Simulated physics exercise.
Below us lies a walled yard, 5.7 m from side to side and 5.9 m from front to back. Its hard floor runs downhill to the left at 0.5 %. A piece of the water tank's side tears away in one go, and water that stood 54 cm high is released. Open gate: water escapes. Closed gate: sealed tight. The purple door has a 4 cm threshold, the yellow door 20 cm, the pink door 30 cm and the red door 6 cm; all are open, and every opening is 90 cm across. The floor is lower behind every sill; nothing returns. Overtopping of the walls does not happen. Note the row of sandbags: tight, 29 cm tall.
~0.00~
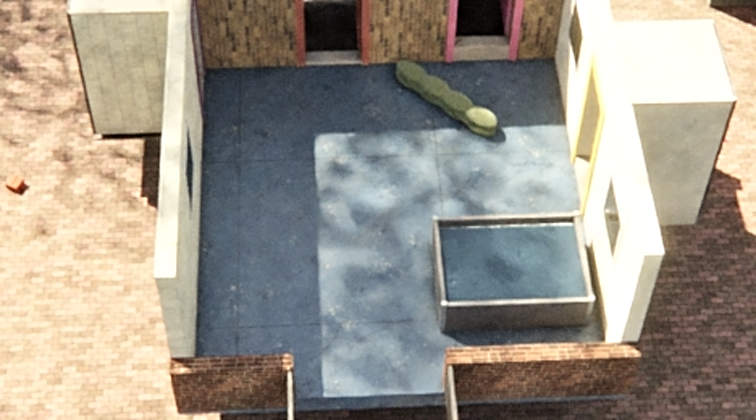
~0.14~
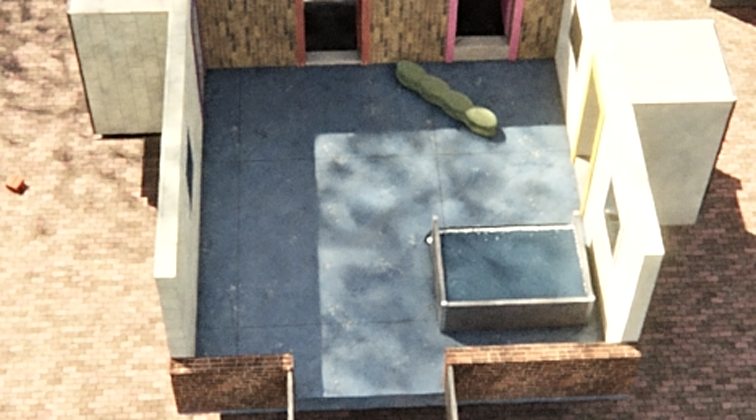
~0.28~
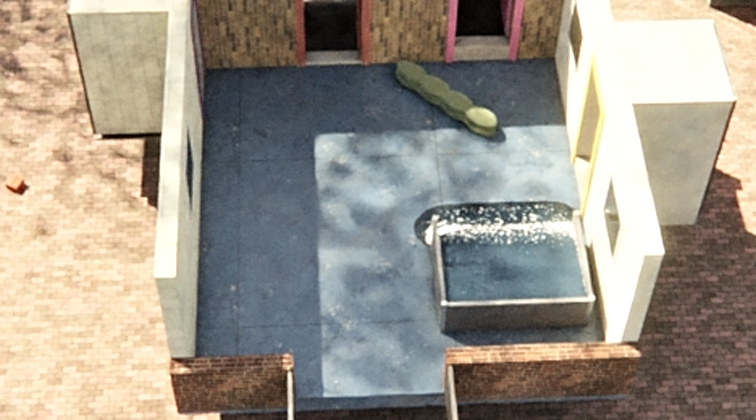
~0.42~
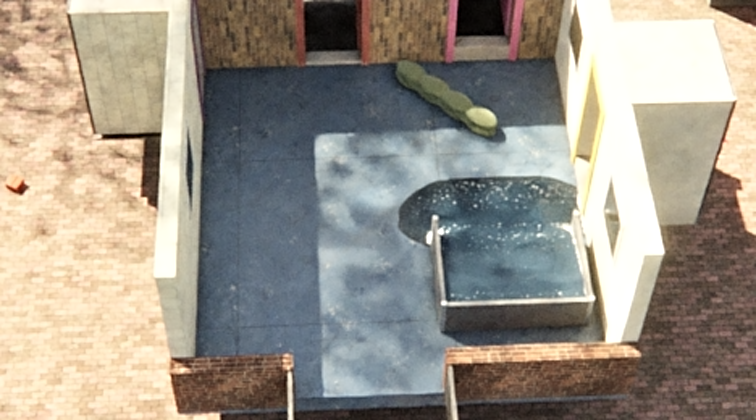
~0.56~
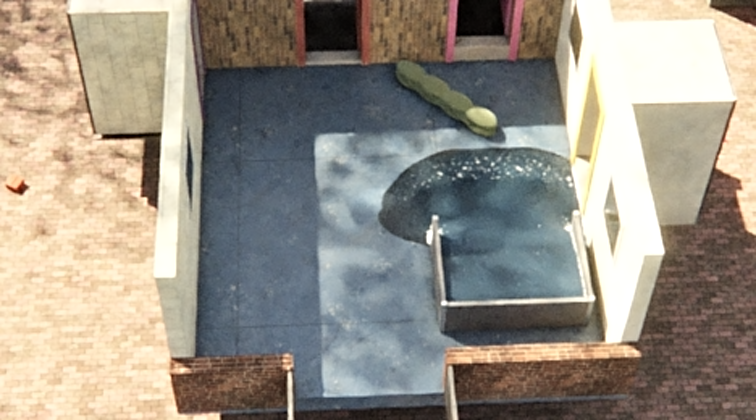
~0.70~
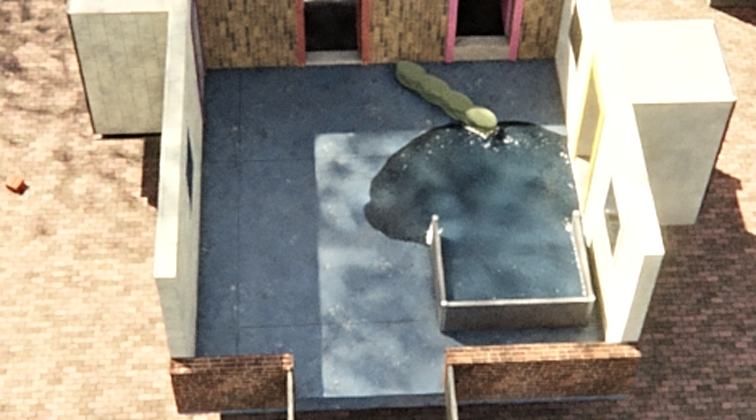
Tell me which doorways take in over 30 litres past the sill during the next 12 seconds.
Result: The purple door will overshoot the limit; the yellow door will undershoot the limit; the pink door will undershoot the limit; the red door will overshoot the limit.
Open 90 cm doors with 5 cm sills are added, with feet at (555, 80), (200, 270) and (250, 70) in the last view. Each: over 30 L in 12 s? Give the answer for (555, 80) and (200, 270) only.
Exceeded, within it.
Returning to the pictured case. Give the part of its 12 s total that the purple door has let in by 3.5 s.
Some 10 per cent by then.
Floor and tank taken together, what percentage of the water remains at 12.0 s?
Near 76 in a hundred is still there.
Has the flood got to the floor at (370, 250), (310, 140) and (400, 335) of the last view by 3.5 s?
Listed in sequence, the spots are bone dry, drenched and bone dry.
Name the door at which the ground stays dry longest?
That would be the purple door, last of all.
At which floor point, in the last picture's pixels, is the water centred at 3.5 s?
The water is centred near (441, 140).
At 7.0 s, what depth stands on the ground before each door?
Purple 10 cm, yellow 7 cm, pink 10 cm, red 2 cm.
After 1.4 s water covers 30 % of the floor and is deepest (30 cm) near (485, 142); purple door not reached, yellow door 14 cm at the sill, 0 L in, pink door 5 cm at the sill, 0 L in, red door not reached.
After 2.2 s water covers 40 % of the floor and is deepest (38 cm) near (553, 63); purple door not reached, yellow door 10 cm at the sill, 0 L in, pink door 18 cm at the sill, 0 L in, red door 10 cm at the sill, 15 L in.
After 3.5 s water covers 45 % of the floor and is deepest (30 cm) near (430, 67); purple door 14 cm at the sill, 23 L in, yellow door 6 cm at the sill, 0 L in, pink door 14 cm at the sill, 0 L in, red door 8 cm at the sill, 71 L in.
After 7.0 s water covers 70 % of the floor and is deepest (13 cm) near (469, 108); purple door 10 cm at the sill, 217 L in, yellow door 7 cm at the sill, 0 L in, pink door 10 cm at the sill, 0 L in, red door 2 cm at the sill, 77 L in.
After 12.0 s water covers 80 % of the floor and is deepest (10 cm) near (195, 386); purple door 6 cm at the sill, 254 L in, yellow door 2 cm at the sill, 0 L in, pink door 4 cm at the sill, 0 L in, red door 3 cm at the sill, 78 L in.
